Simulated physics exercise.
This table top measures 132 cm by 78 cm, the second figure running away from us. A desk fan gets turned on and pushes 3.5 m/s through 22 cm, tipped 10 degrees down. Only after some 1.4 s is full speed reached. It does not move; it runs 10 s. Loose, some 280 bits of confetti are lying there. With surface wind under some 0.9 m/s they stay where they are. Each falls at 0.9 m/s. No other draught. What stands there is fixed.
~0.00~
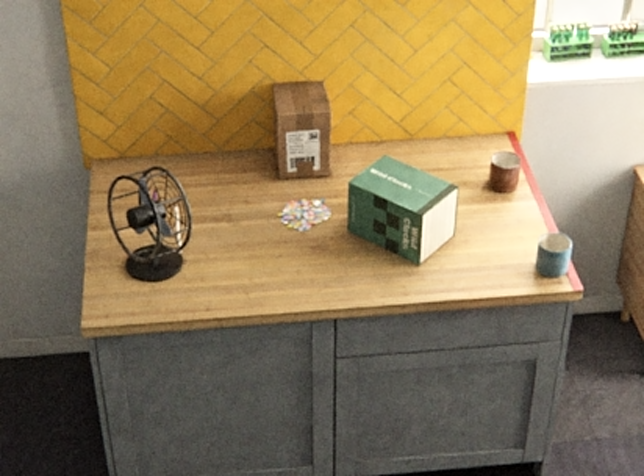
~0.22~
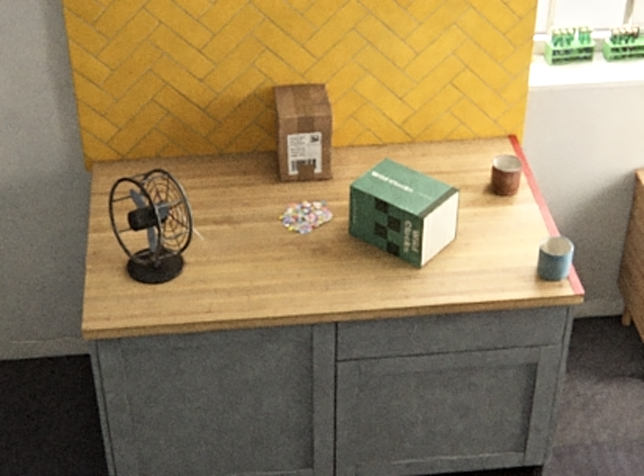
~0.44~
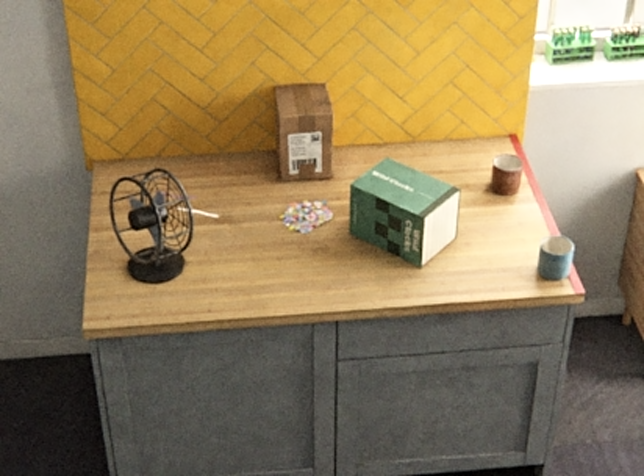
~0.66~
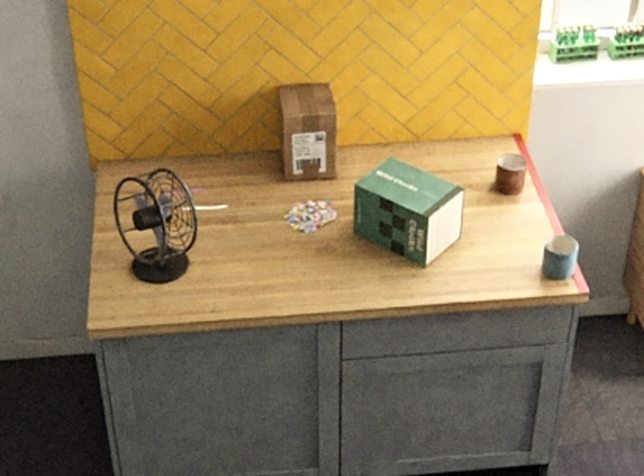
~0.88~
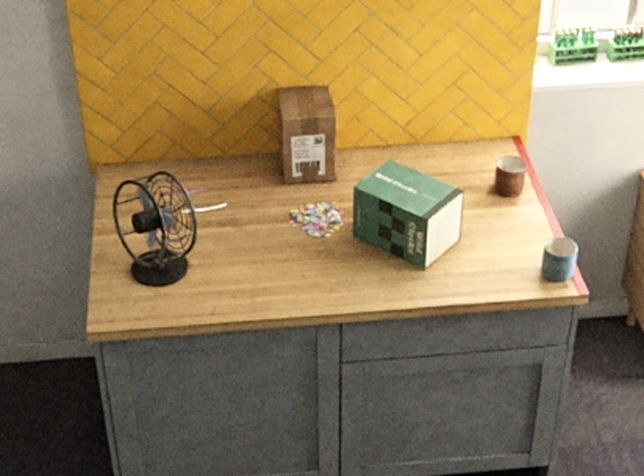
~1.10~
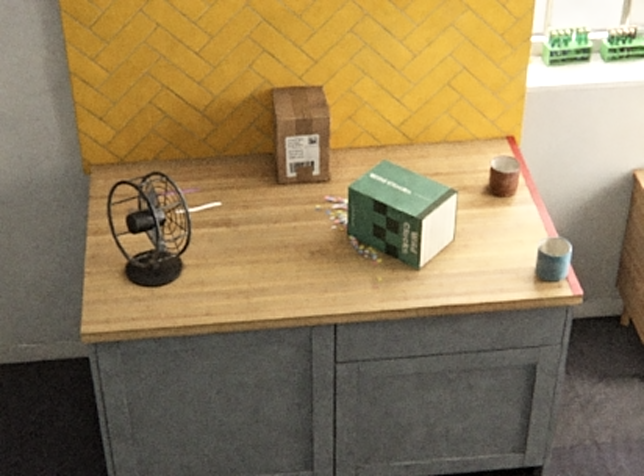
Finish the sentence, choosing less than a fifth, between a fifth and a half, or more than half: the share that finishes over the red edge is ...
The share that finishes over the red edge is more than half.
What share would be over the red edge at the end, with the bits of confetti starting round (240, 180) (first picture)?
Share at the end: About 0 %.
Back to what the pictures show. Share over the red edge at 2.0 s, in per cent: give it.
Some 50 per cent.
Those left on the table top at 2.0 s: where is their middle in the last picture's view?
About (410, 206).
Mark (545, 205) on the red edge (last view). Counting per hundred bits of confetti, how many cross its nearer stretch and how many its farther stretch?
Roughly 0 % cross the nearer stretch, while around 60 % cross the farther one.
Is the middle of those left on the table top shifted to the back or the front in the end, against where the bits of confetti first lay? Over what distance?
Forward, about 10 cm.
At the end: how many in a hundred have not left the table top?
Around 30 in a hundred remain.
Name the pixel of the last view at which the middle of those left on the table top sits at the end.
Look near pixel (471, 226) of the last view.
After 2.0 s, 39 % are on the move or not yet settled, 51 % are over the red edge; the middle of those still in play is near (410, 206).
After 3.2 s, 27 % are on the move or not yet settled, 59 % are over the red edge; the middle of those still in play is near (469, 221).
After 5.5 s, 19 % are on the move or not yet settled, 63 % are over the red edge; the middle of those still in play is near (471, 226).
After 10.0 s, at the end, 64 % are over the red edge; the middle of those still in play is near (471, 226).
